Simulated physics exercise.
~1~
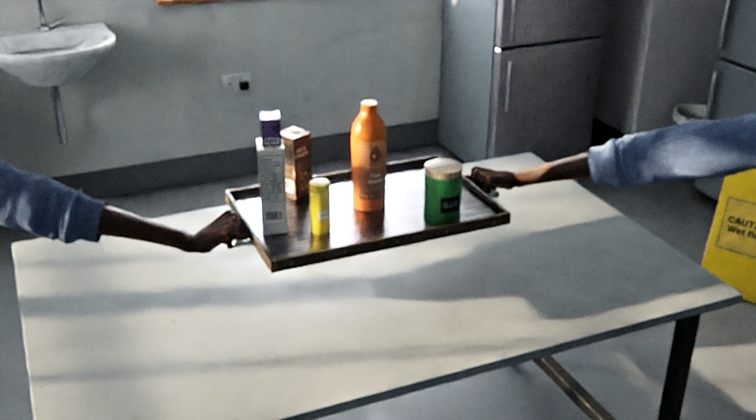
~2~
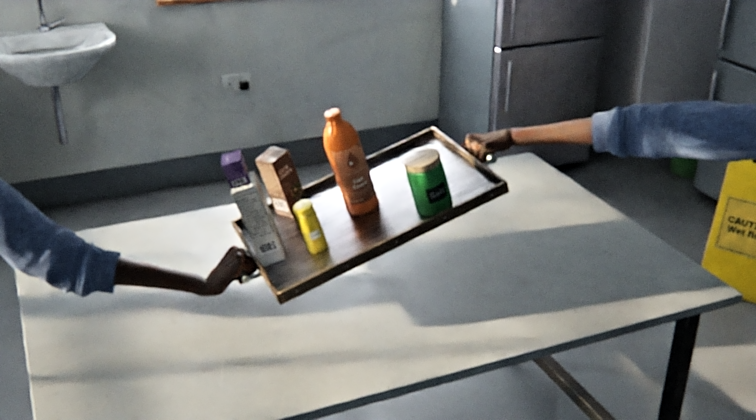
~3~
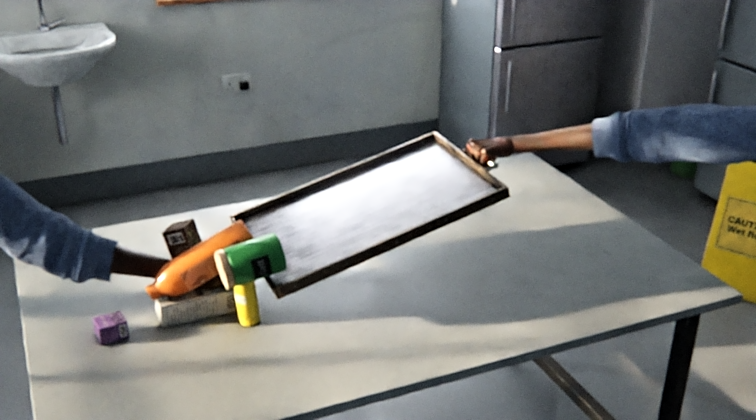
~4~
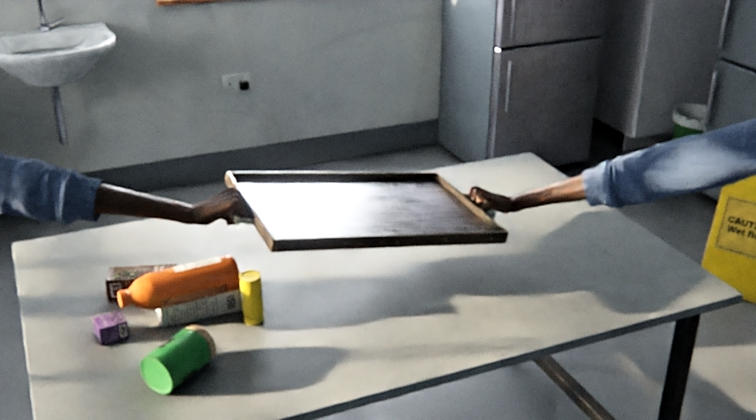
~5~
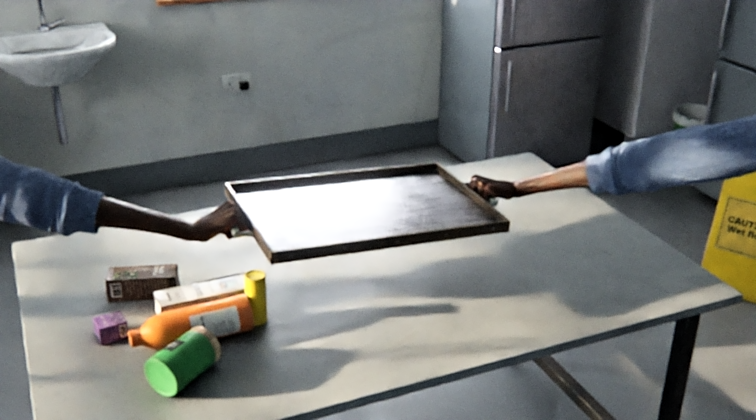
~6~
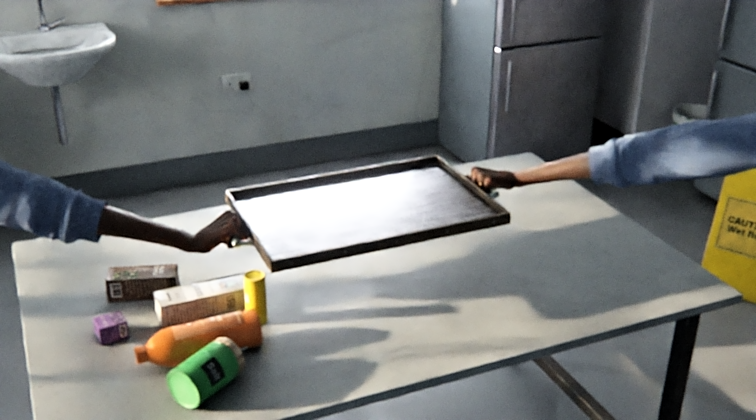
In a room with a sink, hands tip a tray left, spilling everything, then level it.
